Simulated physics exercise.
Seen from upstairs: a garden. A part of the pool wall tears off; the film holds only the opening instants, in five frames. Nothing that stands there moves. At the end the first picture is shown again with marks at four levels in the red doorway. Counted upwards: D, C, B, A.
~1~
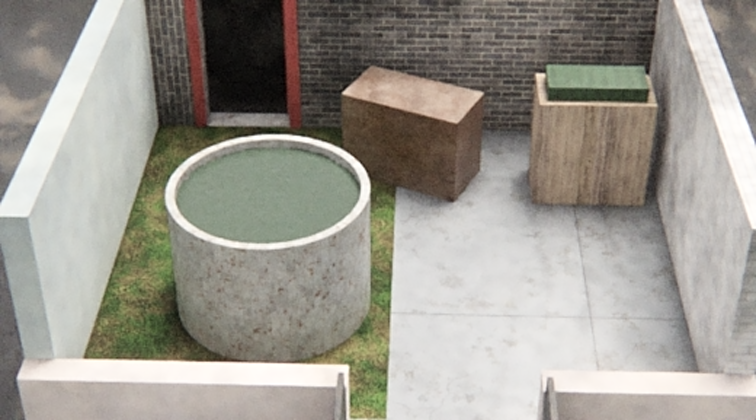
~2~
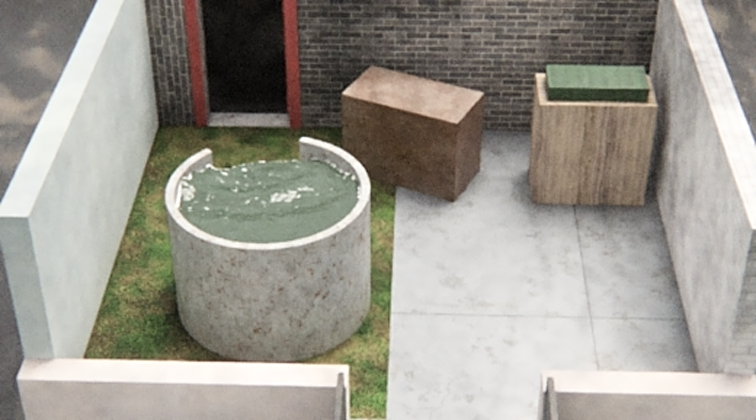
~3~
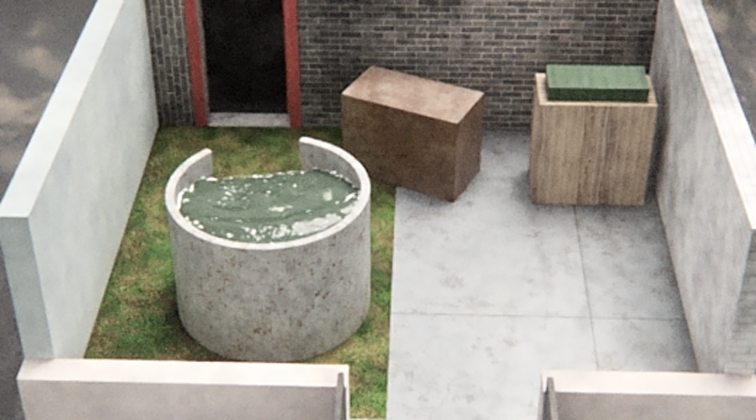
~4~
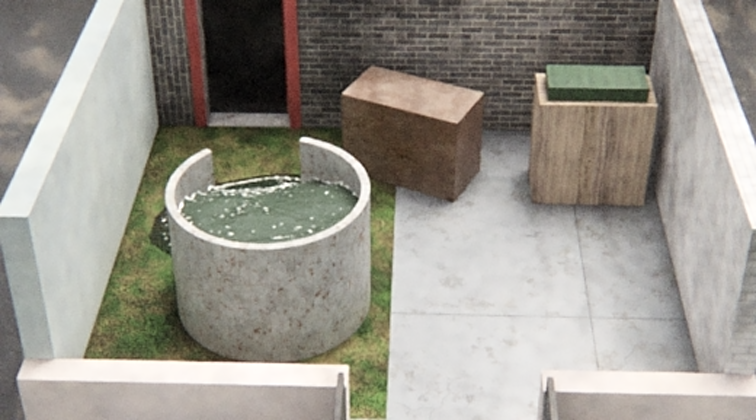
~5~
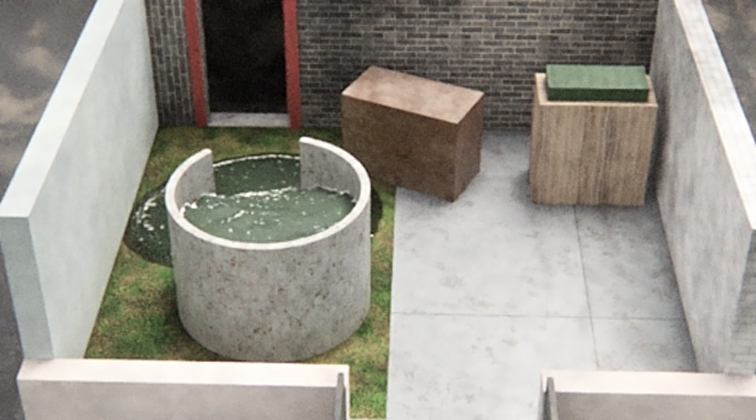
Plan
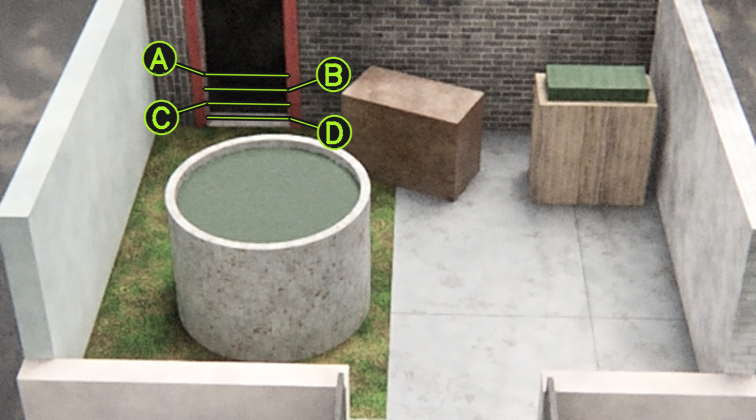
In a walled yard, green water pours through a round pool's broken back onto grass.
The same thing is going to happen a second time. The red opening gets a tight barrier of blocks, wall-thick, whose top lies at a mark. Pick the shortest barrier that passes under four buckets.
That is mark B.
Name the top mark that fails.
The answer is C.
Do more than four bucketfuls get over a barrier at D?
Yes, that goes wrong.
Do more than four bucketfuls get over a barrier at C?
Yes, it does.
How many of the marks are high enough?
Two.
On the marked copy, A at (245, 74); B at (246, 89); C at (247, 103); D at (248, 118); from the bottom up D, C, B, A.
Choosing A, nothing gets over.
Choosing B, a splash gets over, under a bucket.
Choosing C, about 10 bucketfuls get in.
Choosing D, dozens of bucketfuls pour in.
